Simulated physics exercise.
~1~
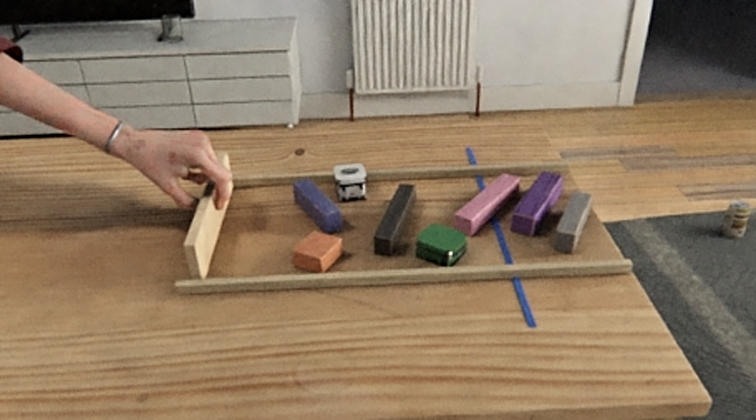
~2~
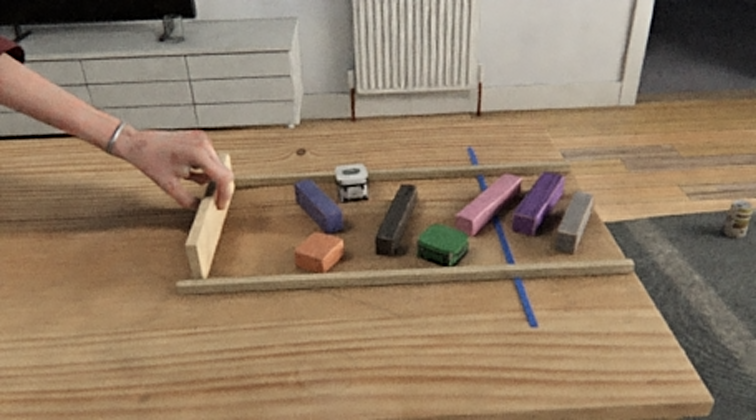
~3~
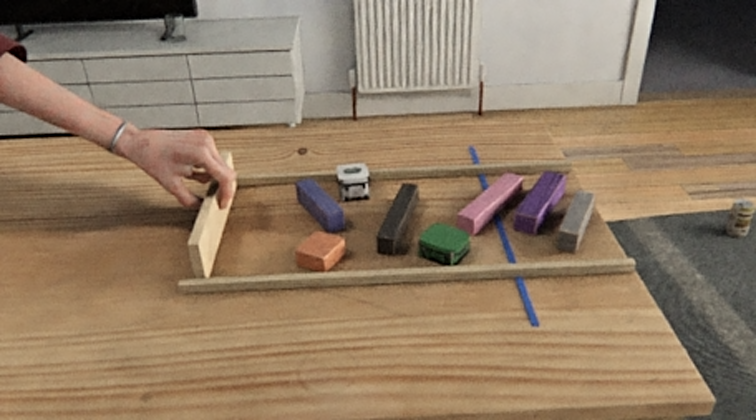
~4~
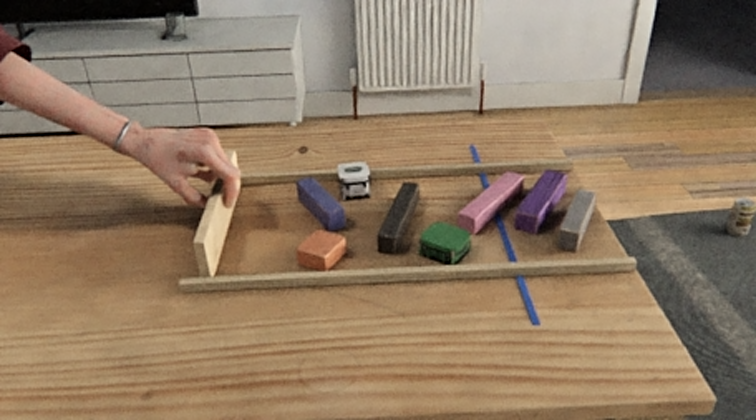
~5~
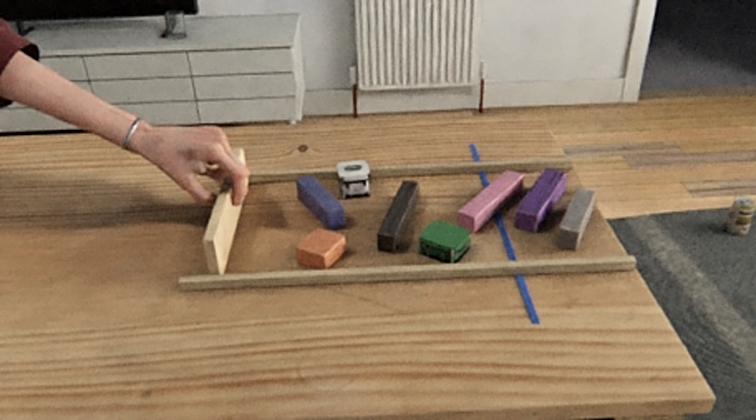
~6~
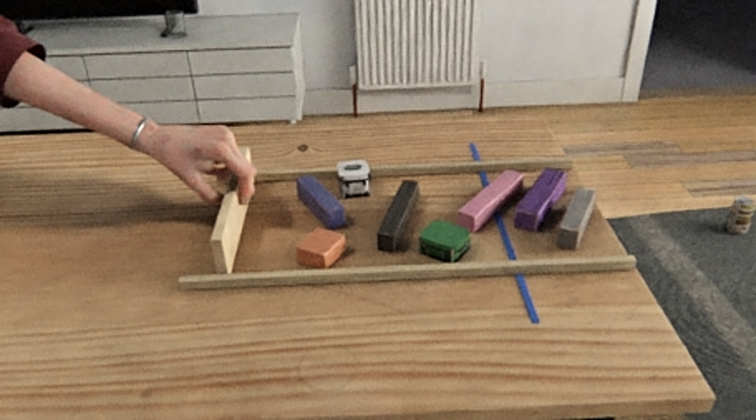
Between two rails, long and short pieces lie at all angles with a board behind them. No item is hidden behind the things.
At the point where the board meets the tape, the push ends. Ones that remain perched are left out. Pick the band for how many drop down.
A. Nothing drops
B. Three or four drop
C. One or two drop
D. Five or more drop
Nothing drops.
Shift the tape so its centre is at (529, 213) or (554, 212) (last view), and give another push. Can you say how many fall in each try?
Counts: 2, 4.
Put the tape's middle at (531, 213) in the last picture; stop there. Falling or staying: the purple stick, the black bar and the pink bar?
What happens: The purple stick goes down, the black bar does not come off, the pink bar does not come off.
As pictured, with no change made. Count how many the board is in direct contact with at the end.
2 of them.
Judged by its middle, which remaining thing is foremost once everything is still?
That's the grey bar.
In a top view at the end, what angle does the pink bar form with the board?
Roughly 5 degrees.
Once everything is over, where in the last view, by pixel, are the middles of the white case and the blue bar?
For the white case it's (514, 169), and for the blue bar it's (502, 195).
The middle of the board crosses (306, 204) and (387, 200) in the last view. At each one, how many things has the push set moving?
Answer - first 2, then 5.
Soon after, none off yet; grey bar at rest near (577, 217); purple stick at rest near (541, 198); pink bar at rest near (492, 200).
After that, none off yet; grey bar at rest near (577, 217); purple stick at rest near (541, 198); pink bar moving near (501, 197).
In the end, the number that fall off is zero.
